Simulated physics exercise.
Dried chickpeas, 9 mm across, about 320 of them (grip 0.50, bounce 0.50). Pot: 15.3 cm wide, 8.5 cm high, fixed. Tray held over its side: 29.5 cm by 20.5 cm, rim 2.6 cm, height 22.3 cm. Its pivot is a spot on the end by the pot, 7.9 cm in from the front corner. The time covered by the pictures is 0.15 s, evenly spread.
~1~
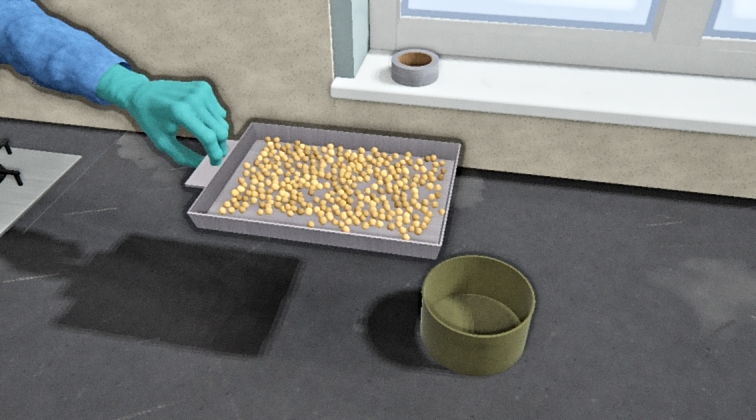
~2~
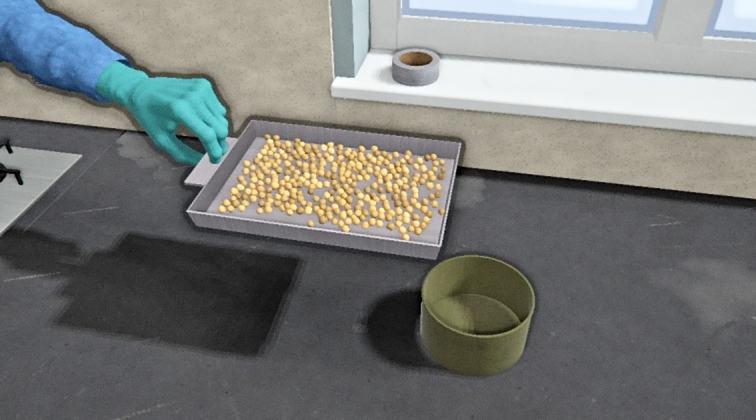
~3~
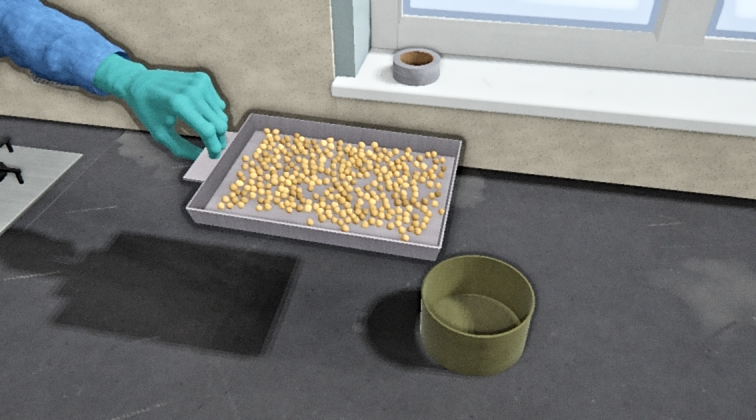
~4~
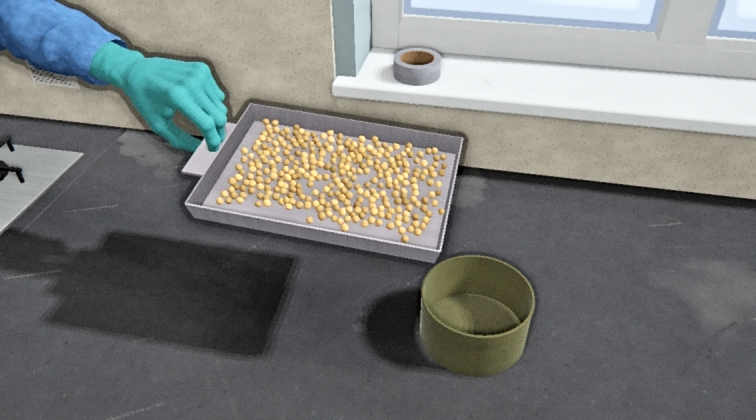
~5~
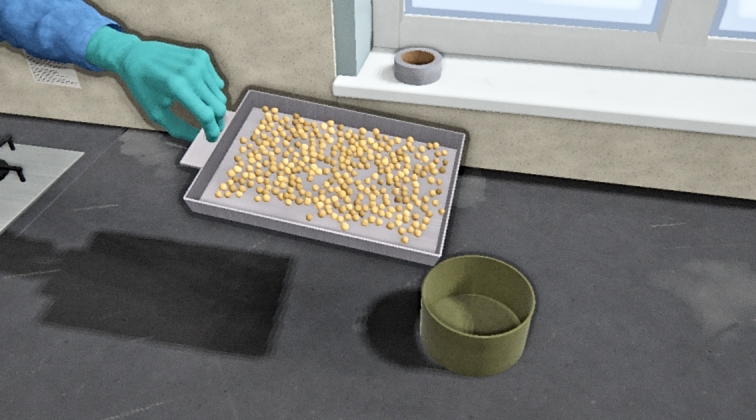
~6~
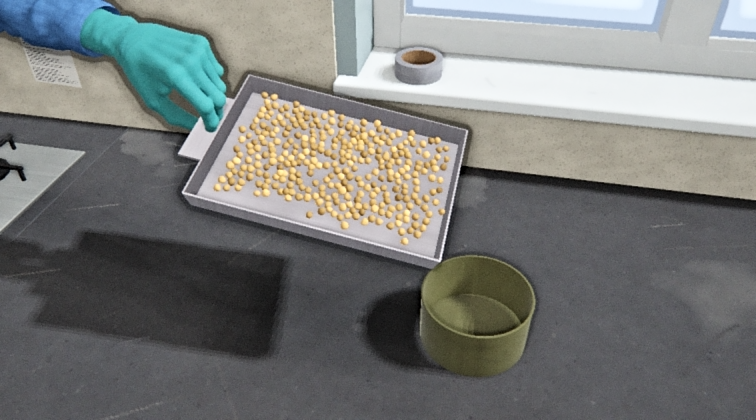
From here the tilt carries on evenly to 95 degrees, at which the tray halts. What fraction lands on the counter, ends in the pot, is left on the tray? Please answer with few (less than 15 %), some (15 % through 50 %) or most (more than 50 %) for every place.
Counter: Most, pot: Few, tray: Few.
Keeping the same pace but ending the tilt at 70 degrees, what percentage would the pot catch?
You'd end up with some 0 % in the pot.
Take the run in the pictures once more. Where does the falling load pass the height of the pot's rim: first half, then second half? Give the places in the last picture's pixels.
Early: About (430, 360); late: About (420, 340).
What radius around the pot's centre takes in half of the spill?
I'd say close to 16 centimetres.
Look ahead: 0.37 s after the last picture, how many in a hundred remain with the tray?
Load share: Around 100%.
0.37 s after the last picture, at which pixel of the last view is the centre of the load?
(391, 239) or thereabouts.
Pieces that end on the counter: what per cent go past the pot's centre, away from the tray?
I'd put it at close to 40 per cent.
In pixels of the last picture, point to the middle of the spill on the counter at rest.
Near (443, 409).
Then, 0.22 s after the last picture, tilt 56 degrees; the tray holds 100 %, the pot 0 %.
Then, 0.37 s after the last picture, tilt 83 degrees; the tray holds 100 %, the pot 0 %.
Then, 0.65 s after the last picture, tilt 95 degrees; the tray holds 10 %, the pot 0 %.
In the end, counter 95 %, pot 0 %, tray 0 %.
